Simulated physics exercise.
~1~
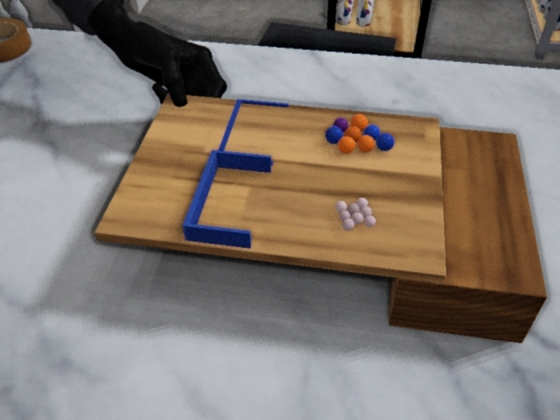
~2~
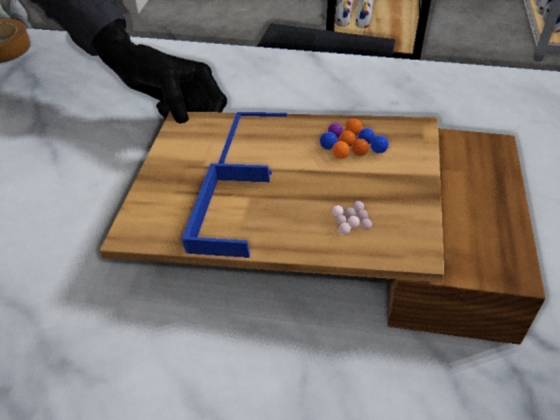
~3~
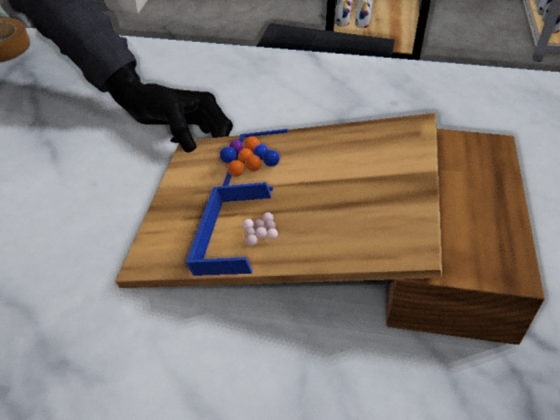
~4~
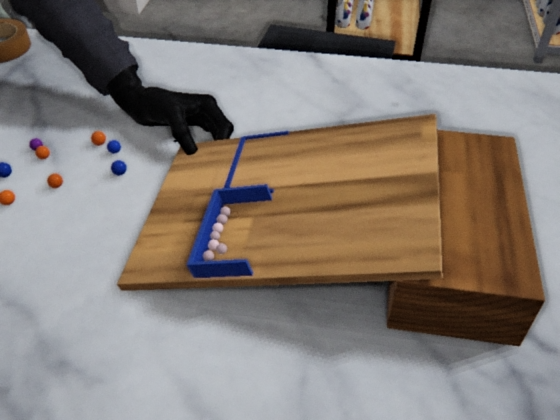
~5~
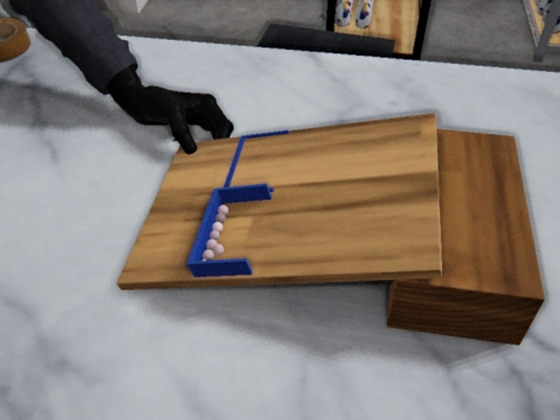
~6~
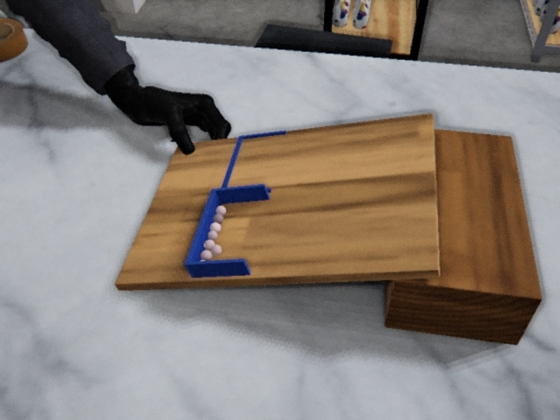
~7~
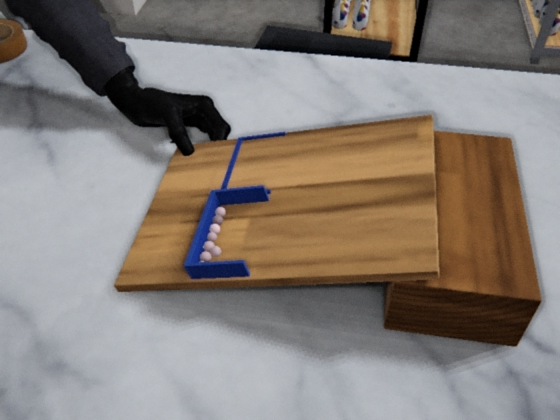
A gloved hand tilts a board; colored balls roll off left, pale ones stay caught.
